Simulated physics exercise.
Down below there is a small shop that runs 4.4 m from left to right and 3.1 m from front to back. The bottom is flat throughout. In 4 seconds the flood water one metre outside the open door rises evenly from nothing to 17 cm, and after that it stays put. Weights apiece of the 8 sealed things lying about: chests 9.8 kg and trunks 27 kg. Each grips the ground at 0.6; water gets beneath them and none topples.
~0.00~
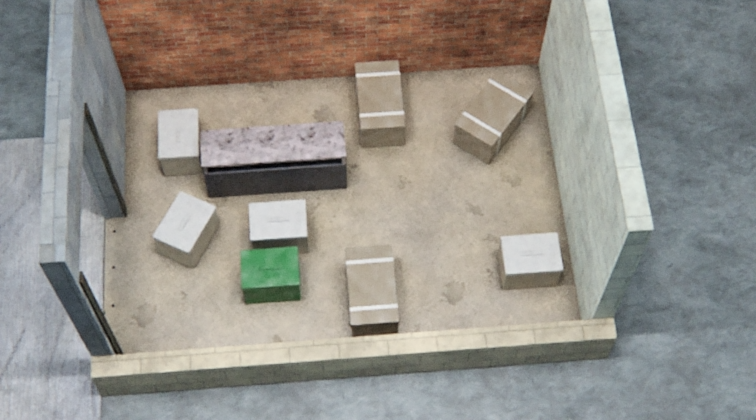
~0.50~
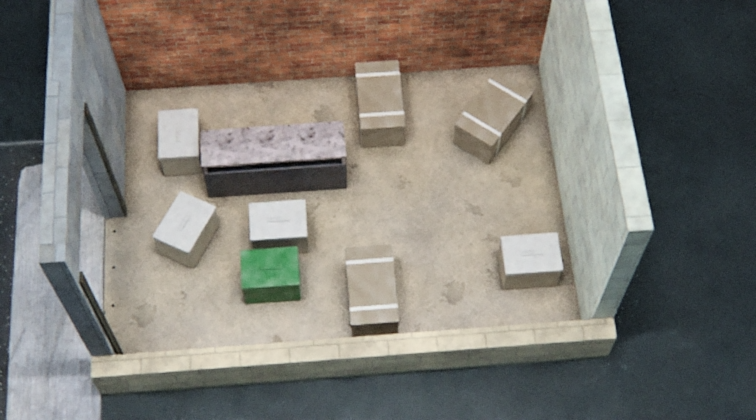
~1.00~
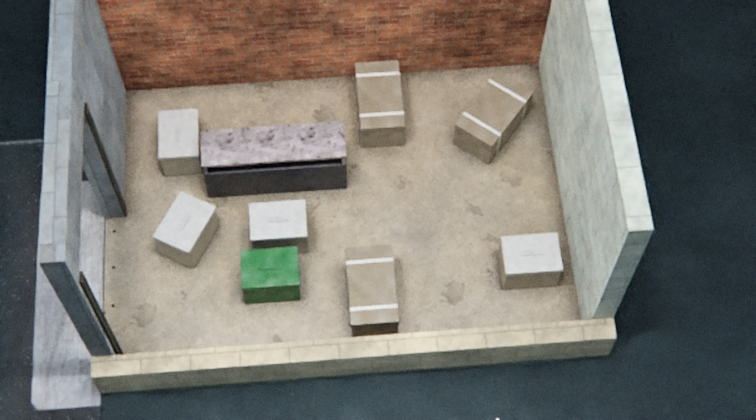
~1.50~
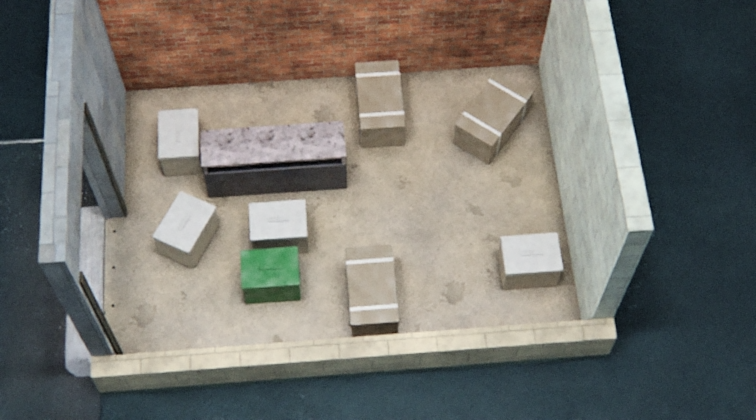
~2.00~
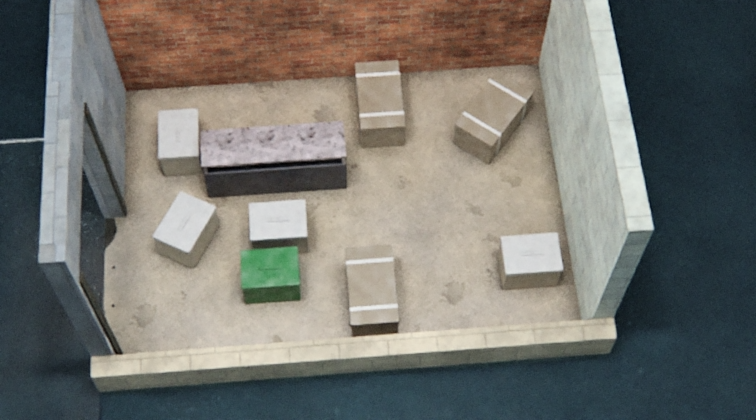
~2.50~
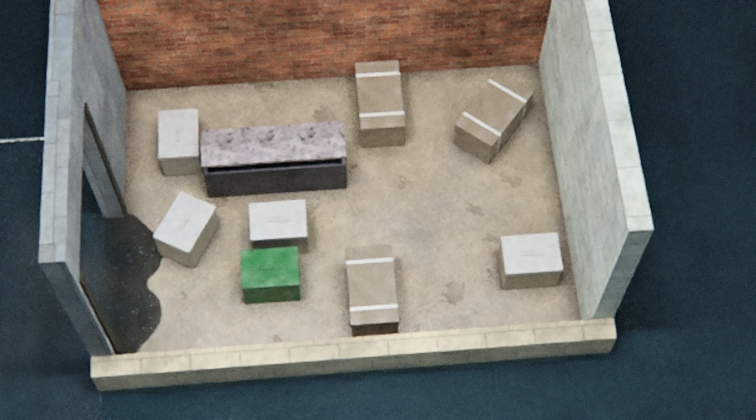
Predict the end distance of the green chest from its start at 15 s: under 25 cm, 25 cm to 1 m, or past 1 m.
It ends a long distance off.
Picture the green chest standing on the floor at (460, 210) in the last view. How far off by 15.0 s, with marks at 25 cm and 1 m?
It goes a long way.
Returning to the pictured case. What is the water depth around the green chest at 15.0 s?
I'd put it at about 15 cm.
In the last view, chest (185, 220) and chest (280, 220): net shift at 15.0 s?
They sit 200 cm and 120 cm away, in the order given.
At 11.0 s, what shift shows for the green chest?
About 250 cm out of place.
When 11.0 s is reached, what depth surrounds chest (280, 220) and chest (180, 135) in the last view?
Close to 12 and 2 centimetres.
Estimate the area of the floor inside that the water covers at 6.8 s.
9.5 m2.
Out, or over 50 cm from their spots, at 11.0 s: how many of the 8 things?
I count 5.
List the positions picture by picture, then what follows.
In the first frame, the green chest at (270, 267) rests on the ground; 0.0 m2 under water; 0 of 8 have shifted.
In the second frame, the green chest at (270, 267), on the bottom; water covers 0.0 m2; 0 of 8 have shifted.
In the third frame, the green chest at (270, 267), on the bottom; 0.0 m2 under water; 0 of 8 have shifted.
In the fourth frame, the green chest at (270, 267) rests on the ground; 0.0 m2 under water; 0 of 8 have shifted.
In the fifth frame, the green chest at (270, 267), on the bottom; 0.0 m2 under water; 0 of 8 have shifted.
In the sixth frame, the green chest at (270, 267) rests on the ground; water covers 0.4 m2; 0 of 8 have shifted.
After 3.5 s the green chest is near (270, 267), 0.0 m from its start, aground; 0 afloat.
After 6.8 s the green chest is near (378, 269), 1.0 m from its start, afloat; 3 afloat.
After 11.0 s the green chest is near (509, 282), 2.3 m from its start, afloat; 6 afloat.
After 15.0 s the green chest is near (503, 194), 2.4 m from its start, afloat; 8 afloat.
